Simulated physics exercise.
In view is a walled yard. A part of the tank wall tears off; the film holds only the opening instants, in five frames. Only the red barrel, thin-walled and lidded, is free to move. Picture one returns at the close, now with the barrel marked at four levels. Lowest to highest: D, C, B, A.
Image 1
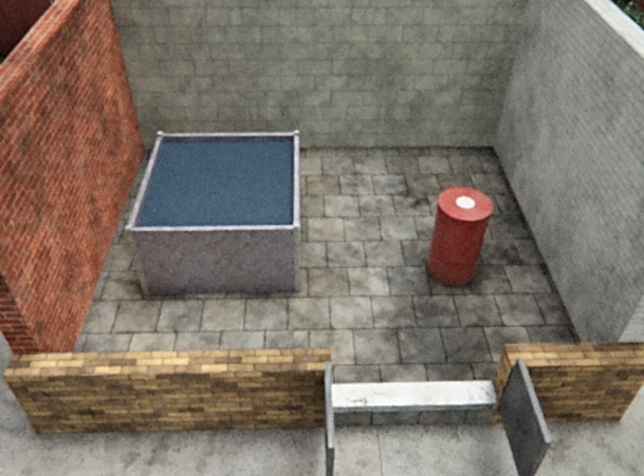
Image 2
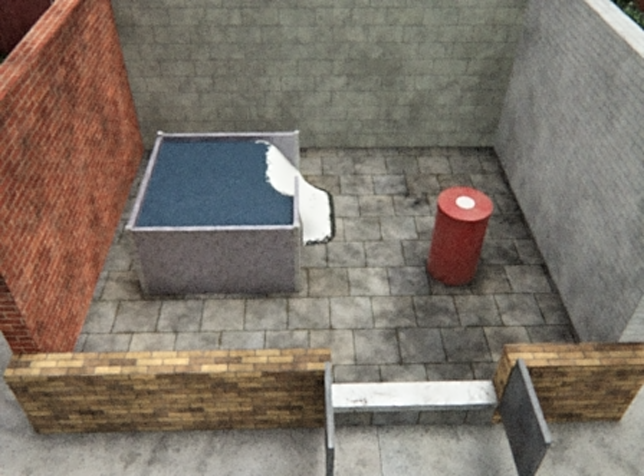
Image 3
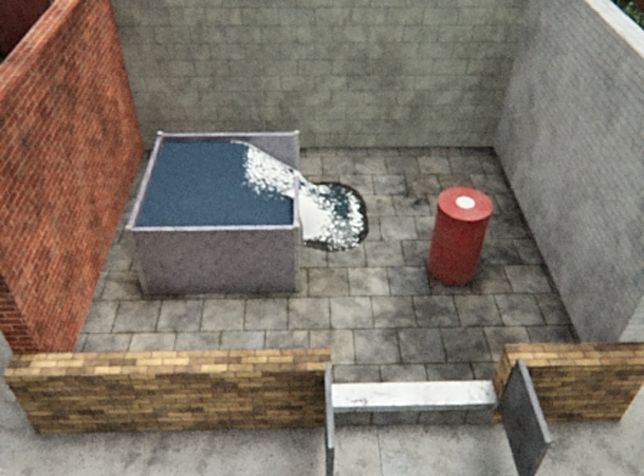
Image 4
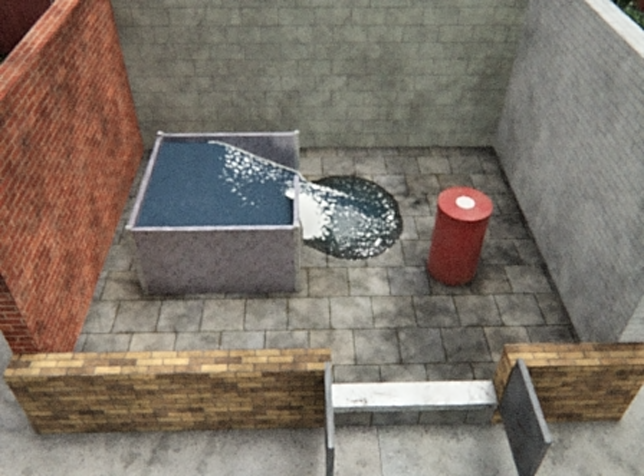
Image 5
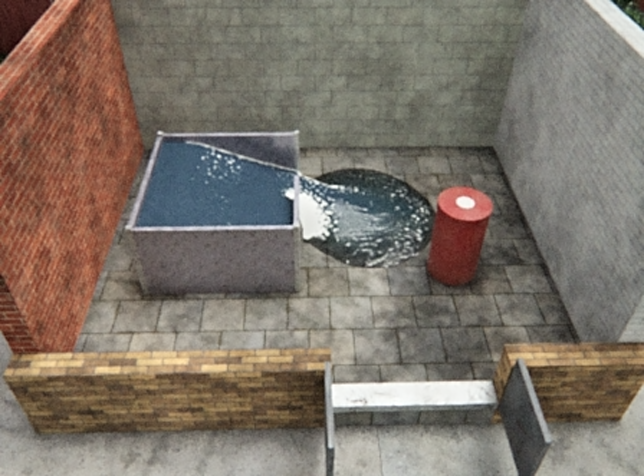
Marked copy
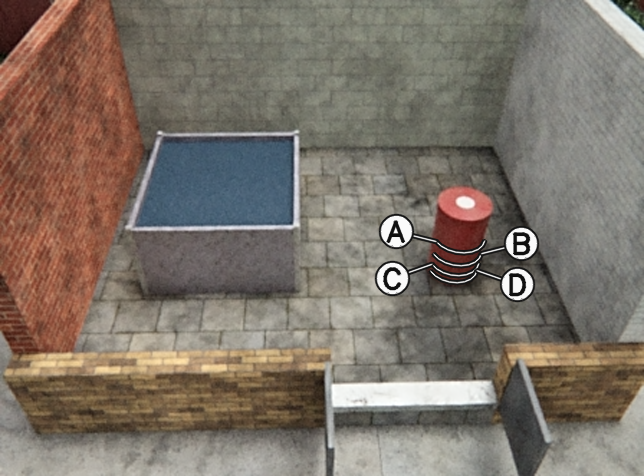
A square grey tank filled with dark blue water stands on the left of a paved yard, seen from above and in front, between a red brick wall, a pale block back wall and a grey right wall. A red barrel stands to the right, behind a low yellow-brown brick wall with an open gate. Water pours from the tank's right side, foaming white, and spreads rightward across the paving to beside the unmoving barrel.
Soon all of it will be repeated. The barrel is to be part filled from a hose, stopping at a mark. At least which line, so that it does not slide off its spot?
Use level B.
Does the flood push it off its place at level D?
Yes.
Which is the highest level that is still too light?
Here it is level C.
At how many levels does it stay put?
Two.
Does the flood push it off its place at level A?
No, that is safe.
In white, A at (464, 252); B at (461, 265); C at (458, 275); D at (457, 282); from the bottom up D, C, B, A.
If A is chosen, it does not move.
If B is chosen, it shifts by a finger or two and stays.
If C is chosen, it is pushed about 3 times its own width away.
If D is chosen, it is pushed about 6 times its own width away.
